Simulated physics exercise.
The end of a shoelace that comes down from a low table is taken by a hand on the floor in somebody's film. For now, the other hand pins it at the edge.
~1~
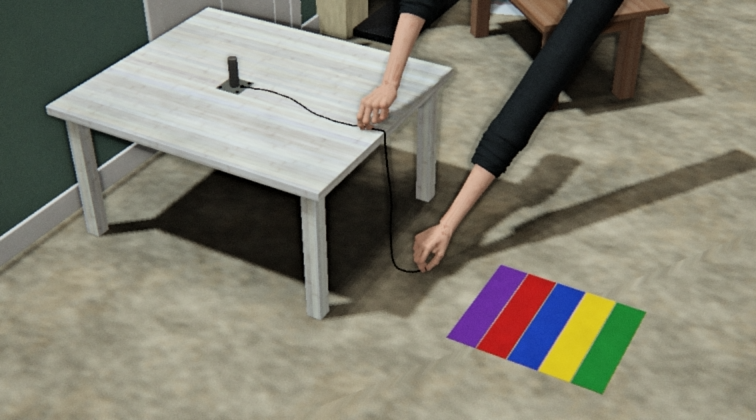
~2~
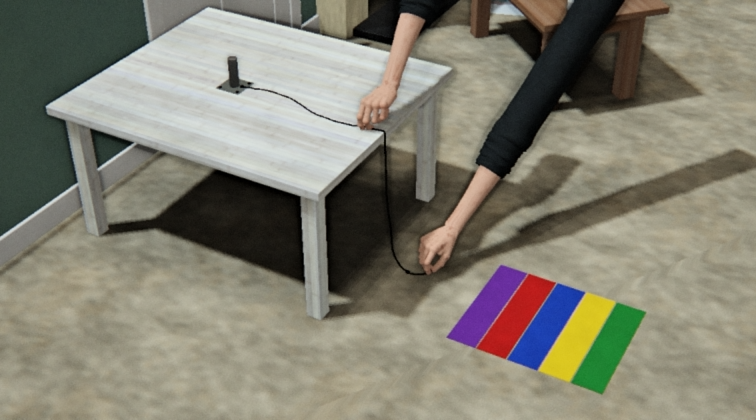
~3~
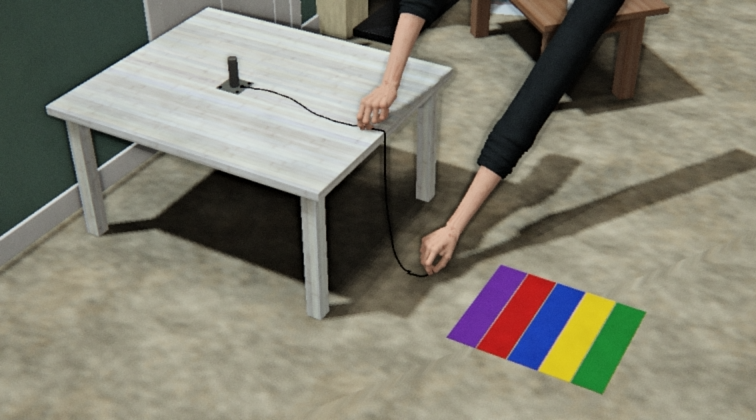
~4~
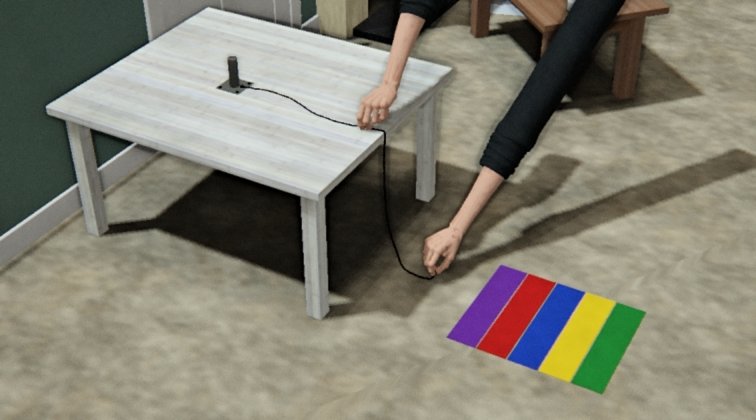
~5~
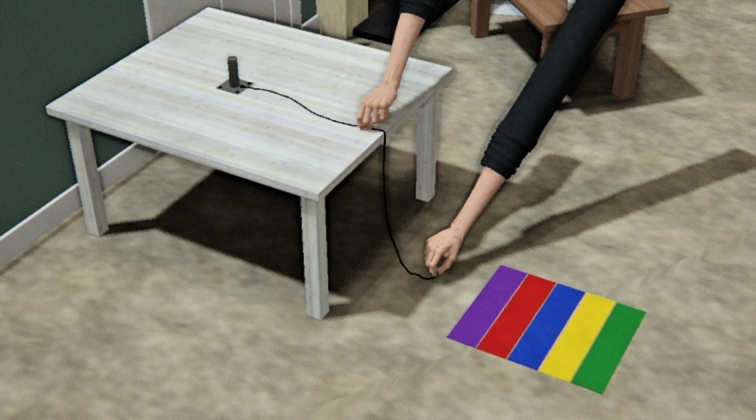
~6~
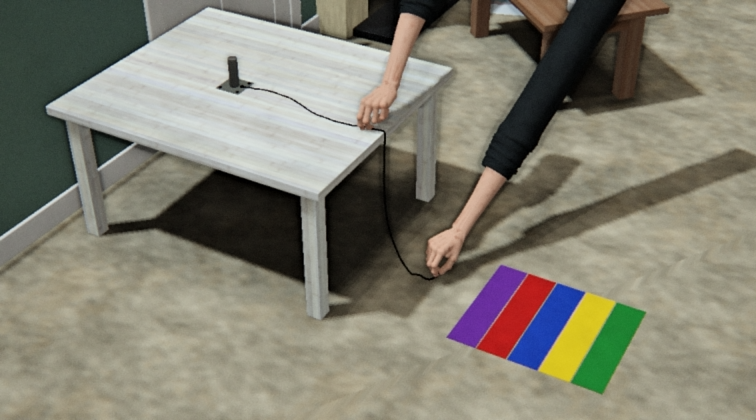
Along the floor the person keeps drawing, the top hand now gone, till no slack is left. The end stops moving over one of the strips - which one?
The red strip.
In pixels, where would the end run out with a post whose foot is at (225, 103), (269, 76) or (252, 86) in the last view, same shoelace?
Approximate pixels in order: (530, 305), (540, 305), (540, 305).
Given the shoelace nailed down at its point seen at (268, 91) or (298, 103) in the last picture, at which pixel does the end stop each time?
In order: Close to (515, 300) and close to (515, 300).
Early on, end near (474, 285); short of the strips.
Midway, end near (502, 294); over purple.
At the end of the slack, end near (518, 300); over red. It gets as far as the red strip.
